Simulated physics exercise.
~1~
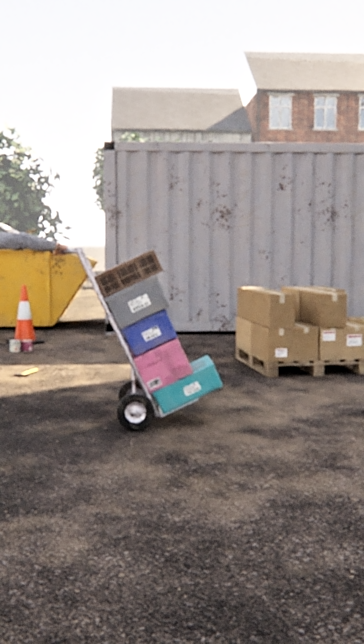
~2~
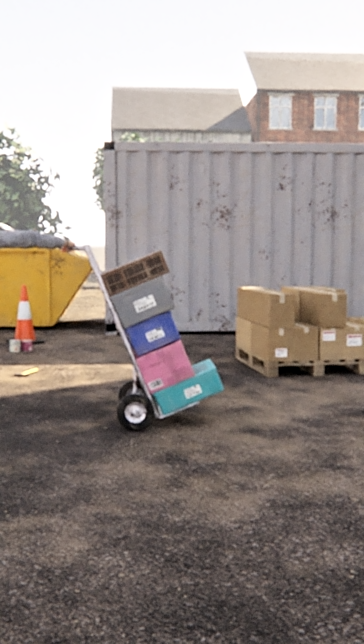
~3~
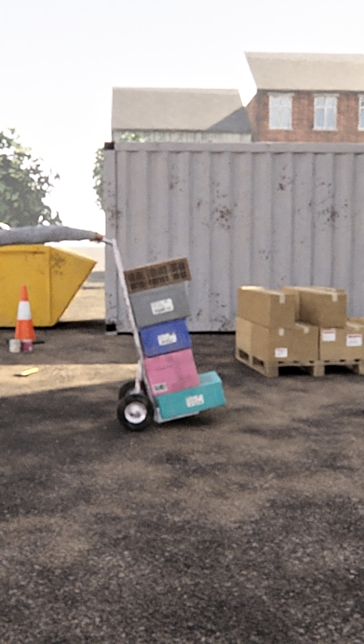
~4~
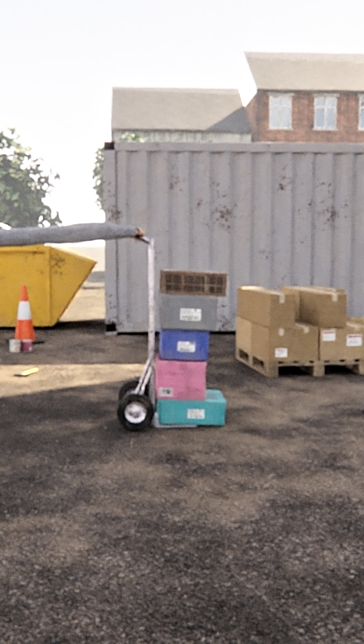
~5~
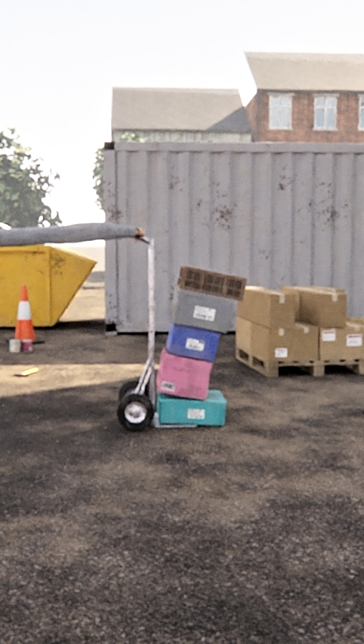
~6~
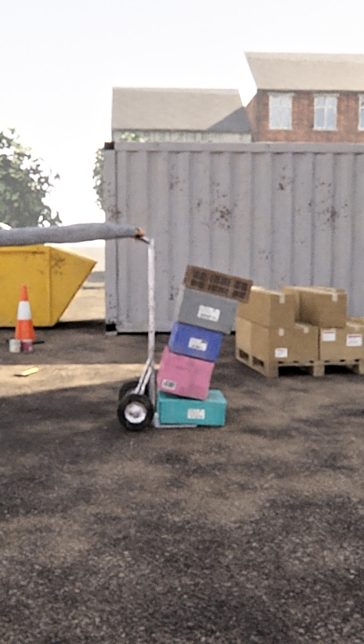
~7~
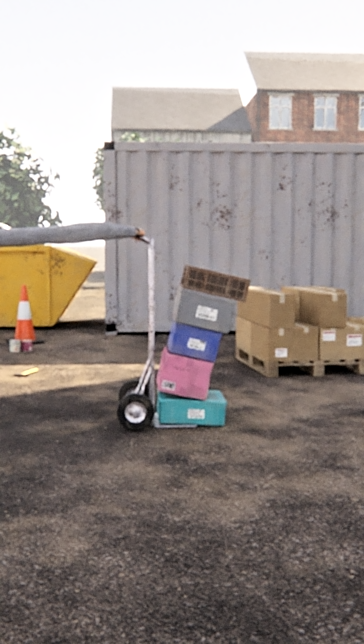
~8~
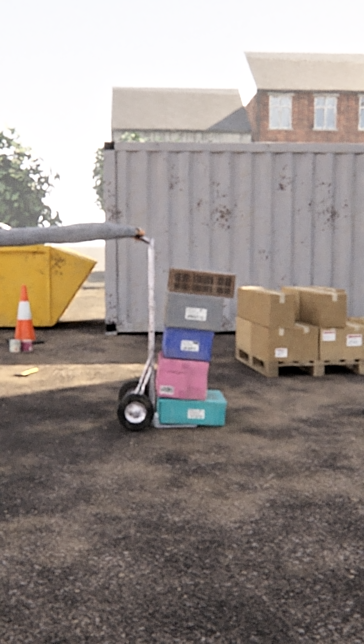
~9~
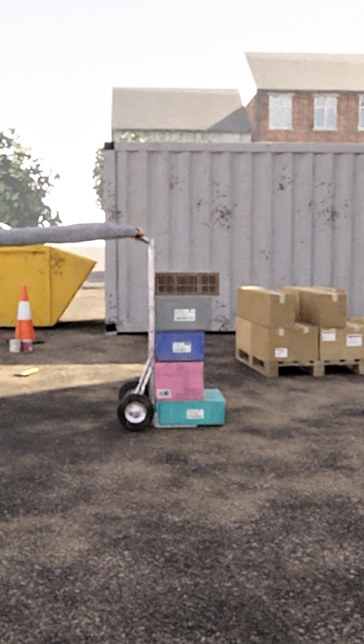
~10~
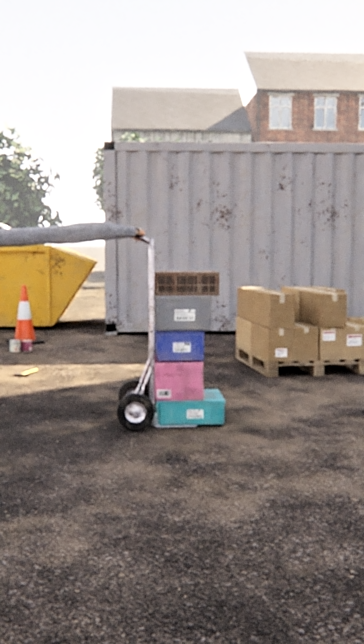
A tilted two-wheeled hand truck carrying five stacked containers is swung upright by a grey-sleeved arm; the upper four lean right together above the turquoise tote, then rock back left and settle upright, with the whole stack still in place and the arm holding the handle.
